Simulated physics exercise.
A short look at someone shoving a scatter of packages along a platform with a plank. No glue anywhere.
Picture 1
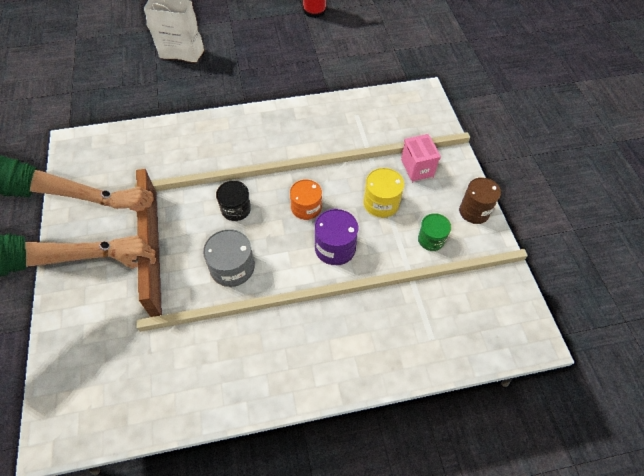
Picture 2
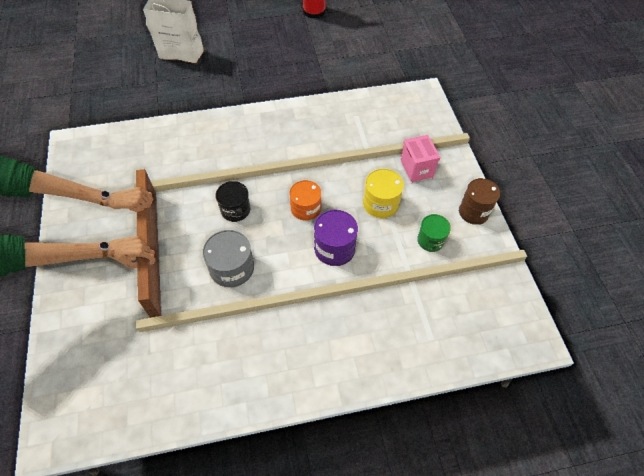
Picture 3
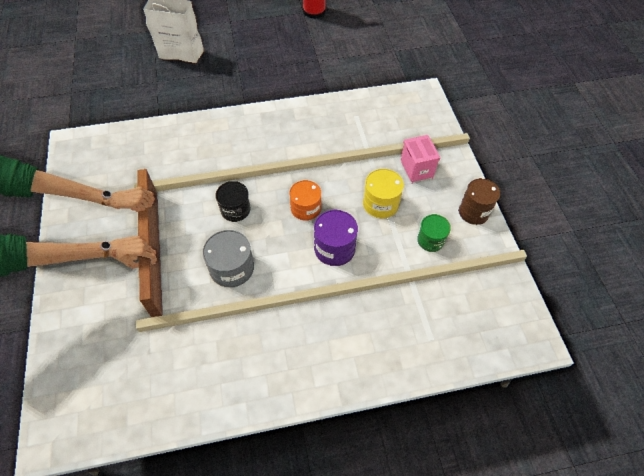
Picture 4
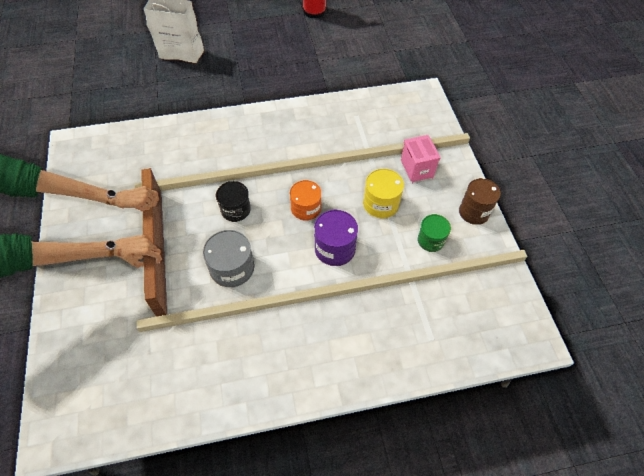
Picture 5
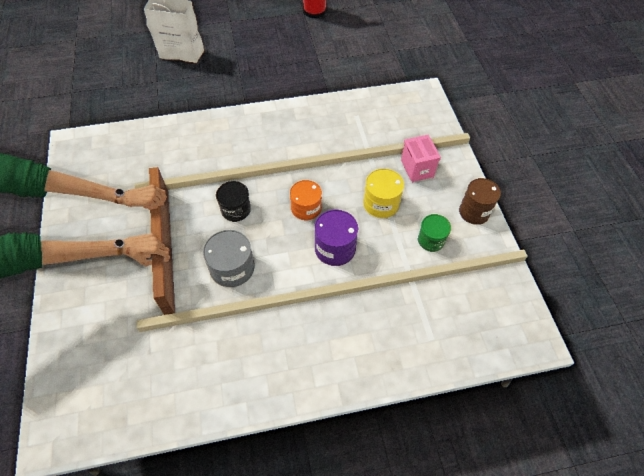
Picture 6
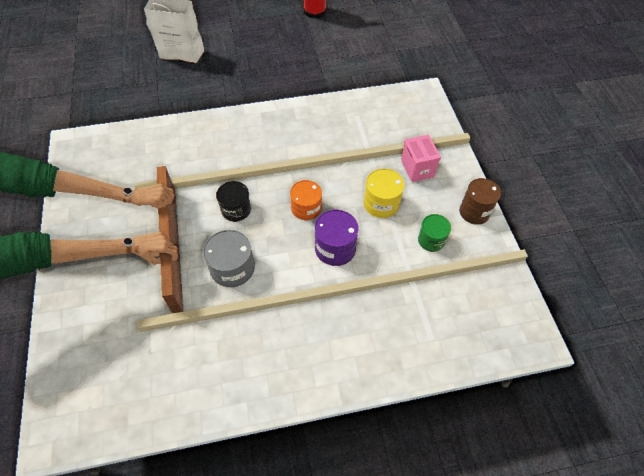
On a pale tiled platform set over a dark floor, two hands grip a wooden plank at the left and, after barely moving, slide it slightly rightward between two rails, while the scattered coloured canisters and pink tote stay still.
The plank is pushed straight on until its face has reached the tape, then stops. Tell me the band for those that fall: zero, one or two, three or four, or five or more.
The number that fall off is zero.
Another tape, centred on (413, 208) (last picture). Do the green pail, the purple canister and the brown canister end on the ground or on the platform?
The green pail survives; the purple canister survives; the brown canister is lost.
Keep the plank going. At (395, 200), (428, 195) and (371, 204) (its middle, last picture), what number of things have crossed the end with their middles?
Place by place, 0, 1 and 0.
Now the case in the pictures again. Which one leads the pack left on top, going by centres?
The brown canister.
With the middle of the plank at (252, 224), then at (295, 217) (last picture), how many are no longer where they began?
First 2, then 4.
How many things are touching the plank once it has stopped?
It touches 3.
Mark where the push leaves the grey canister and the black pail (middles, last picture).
The grey canister at (421, 226), the black pail at (394, 172).
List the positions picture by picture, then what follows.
In the first picture, brown canister (479, 201); pink tote (420, 159); green pail (434, 233); plank (149, 240); tape (389, 212).
In the second picture, pink tote (419, 159); purple canister (335, 238).
In the third picture, green pail (433, 234); black pail (234, 202).
In the fourth picture, brown canister (479, 202); grey canister (229, 259).
In the fifth picture, pink tote (420, 159); plank (162, 239).
In the sixth picture, brown canister (479, 202); pink tote (420, 159); green pail (434, 233); plank (170, 237); tape (389, 212).
A little later, none off yet; brown canister at rest near (479, 202); pink tote at rest near (420, 159); green pail at rest near (434, 233).
When it is over, the number that fall off is zero.
